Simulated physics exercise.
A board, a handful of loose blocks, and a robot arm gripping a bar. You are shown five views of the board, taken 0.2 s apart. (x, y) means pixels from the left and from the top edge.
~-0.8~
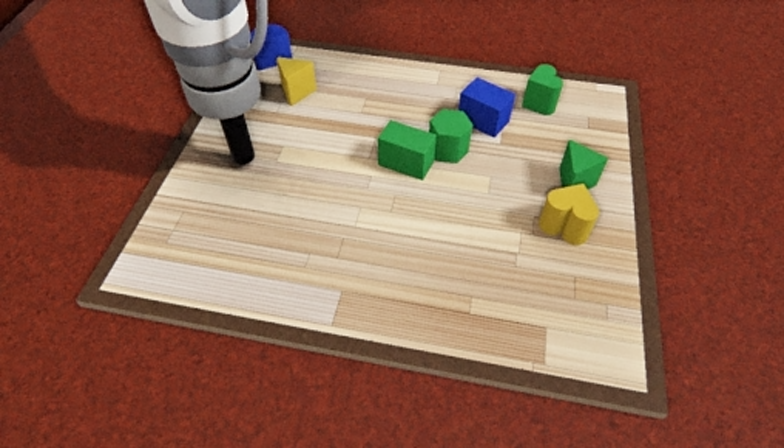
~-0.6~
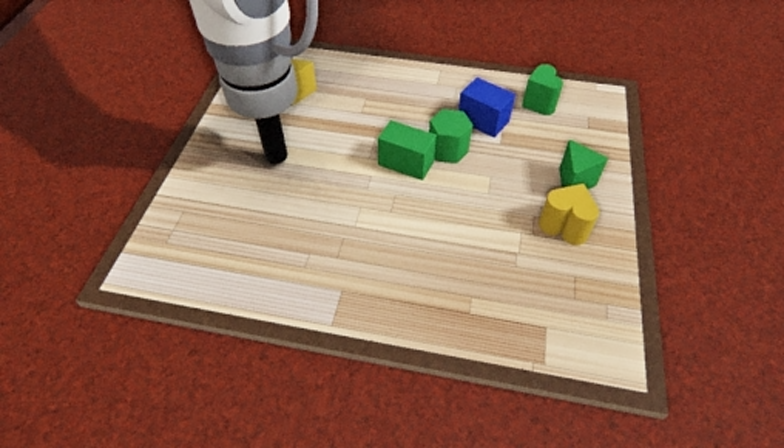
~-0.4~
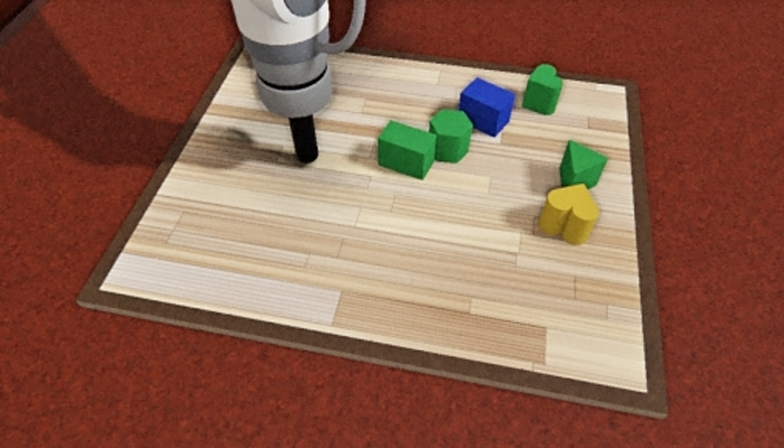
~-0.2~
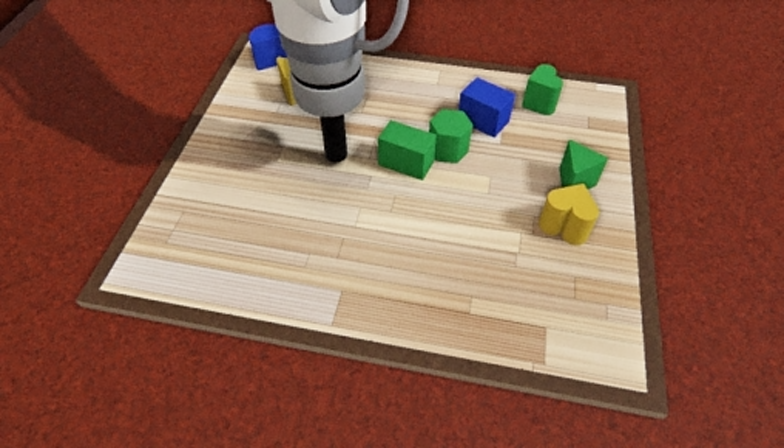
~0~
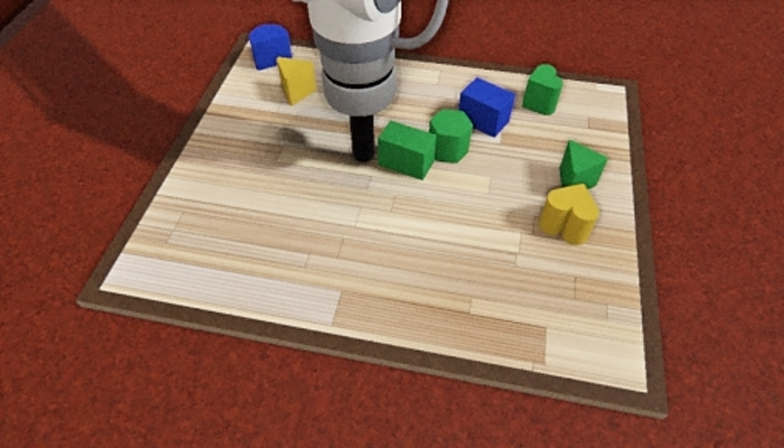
The video shows a robot arm holding a dark bar upright over a wooden board scattered with green, blue and yellow blocks; the arm moves steadily right to beside the green oblong block, while the blocks stay still.
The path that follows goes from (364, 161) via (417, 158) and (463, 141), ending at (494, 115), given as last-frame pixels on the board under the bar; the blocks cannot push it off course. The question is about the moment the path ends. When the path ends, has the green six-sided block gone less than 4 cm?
No, I don't think so.
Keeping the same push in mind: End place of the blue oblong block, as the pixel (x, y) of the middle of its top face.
Located at (508, 72).
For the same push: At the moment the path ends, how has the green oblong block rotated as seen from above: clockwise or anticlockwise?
Seen from above, its turn is clockwise.
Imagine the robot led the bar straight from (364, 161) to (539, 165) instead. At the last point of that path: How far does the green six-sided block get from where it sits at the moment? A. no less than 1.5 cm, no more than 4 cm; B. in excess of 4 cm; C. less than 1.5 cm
My answer is option A.
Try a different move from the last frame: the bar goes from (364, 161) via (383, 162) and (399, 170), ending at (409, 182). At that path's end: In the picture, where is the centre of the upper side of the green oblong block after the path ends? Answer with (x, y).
Close to (448, 148).
On the path given first. One third of the way, bar at (419, 151); green oblong block at (452, 146), turned 15° clockwise; green six-sided block at (460, 120), turned 25° anticlockwise.
Two thirds of the way, bar at (464, 135); green oblong block at (462, 149), turned 30° clockwise; green six-sided block at (497, 106), turned 25° anticlockwise; blue oblong block at (503, 83), turned 25° anticlockwise.
At the end, bar at (495, 109); green oblong block at (462, 149), turned 30° clockwise; green six-sided block at (524, 103), turned 15° clockwise; blue oblong block at (508, 72), turned 15° anticlockwise; green heart block unmoved.
